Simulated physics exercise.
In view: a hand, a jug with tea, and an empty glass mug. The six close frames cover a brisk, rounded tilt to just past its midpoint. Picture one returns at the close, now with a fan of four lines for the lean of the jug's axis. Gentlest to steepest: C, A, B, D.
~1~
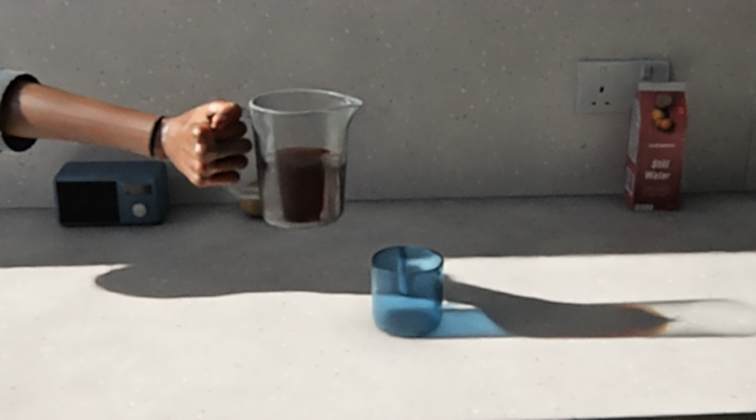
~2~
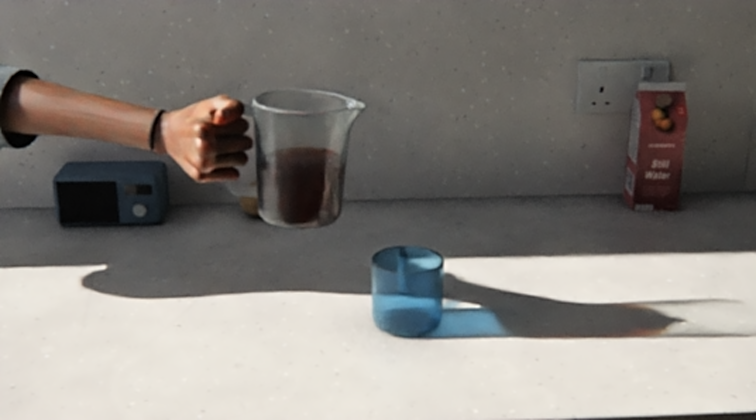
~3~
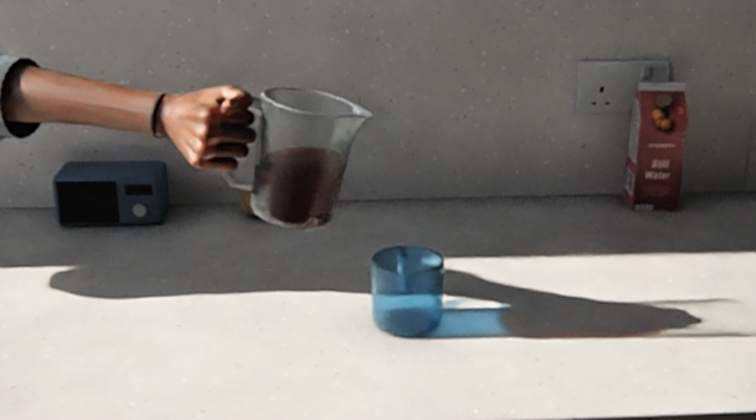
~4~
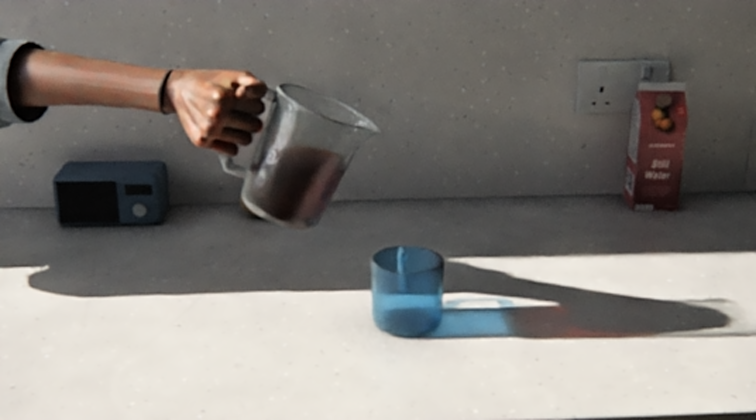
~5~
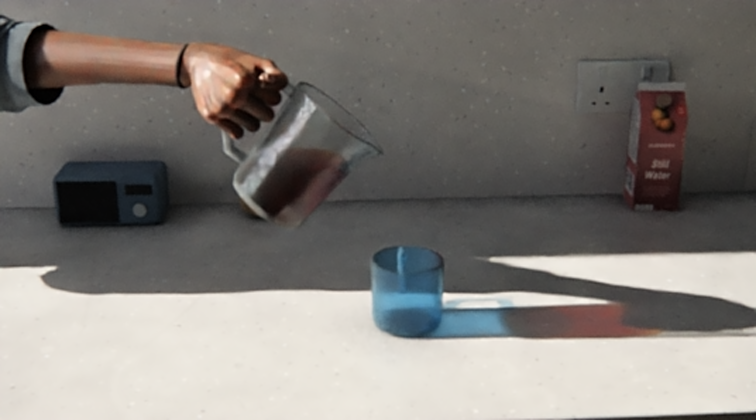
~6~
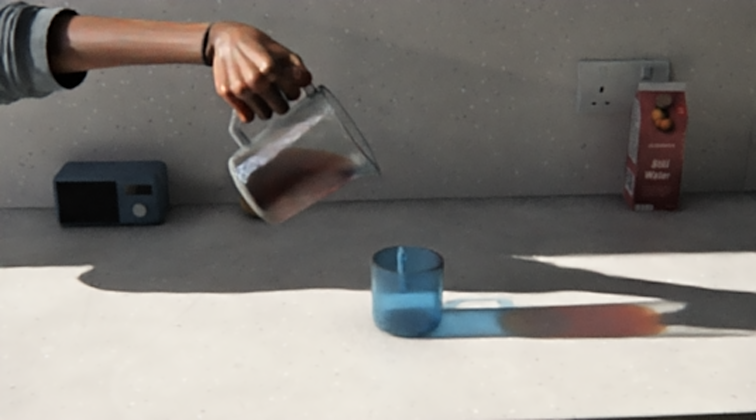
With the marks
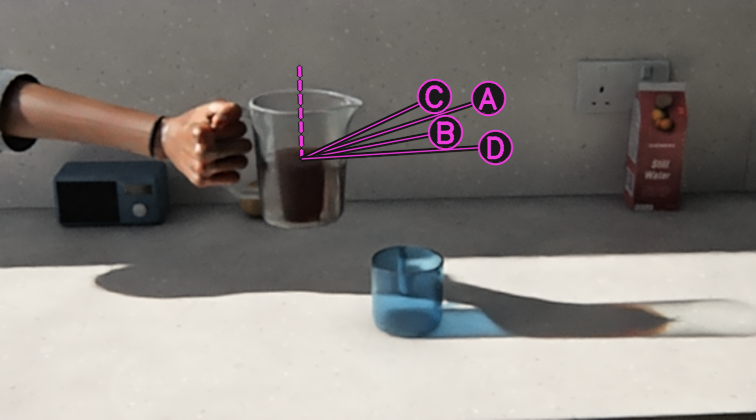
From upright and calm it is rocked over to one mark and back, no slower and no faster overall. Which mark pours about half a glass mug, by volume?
Take A.
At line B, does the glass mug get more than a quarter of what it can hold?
Yes, it does.
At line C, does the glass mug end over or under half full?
Under half.
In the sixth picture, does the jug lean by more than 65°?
No, it does not.
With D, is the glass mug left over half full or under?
Over.
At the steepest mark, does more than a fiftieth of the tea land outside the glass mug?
Yes.
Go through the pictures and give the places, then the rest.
The first frame shows upright, lip at (361, 103); rim of the glass mug round (408, 259); nothing has left yet.
The second frame shows tipped about 3°, lip at (363, 106); nothing has left yet.
The third frame shows tipped about 11°, lip at (370, 115); nothing has left yet.
The fourth frame shows tipped about 24°, lip at (378, 131); nothing has left yet.
The fifth frame shows tipped about 39°, lip at (382, 151); nothing has left yet.
The sixth frame shows tipped about 55°, lip at (381, 173); nothing has left yet.
In magenta, A at (471, 104); B at (428, 134); C at (419, 104); D at (478, 147).
Choosing A, the glass mug ends with about 46 % of what it can hold; 3 % of the tea is spilt.
Choosing B, the glass mug ends with about 64 % of what it can hold; 6 % of the tea is spilt.
Choosing C, the glass mug ends with about 27 % of what it can hold.
Choosing D, the glass mug ends with about 77 % of what it can hold; 11 % of the tea is spilt.
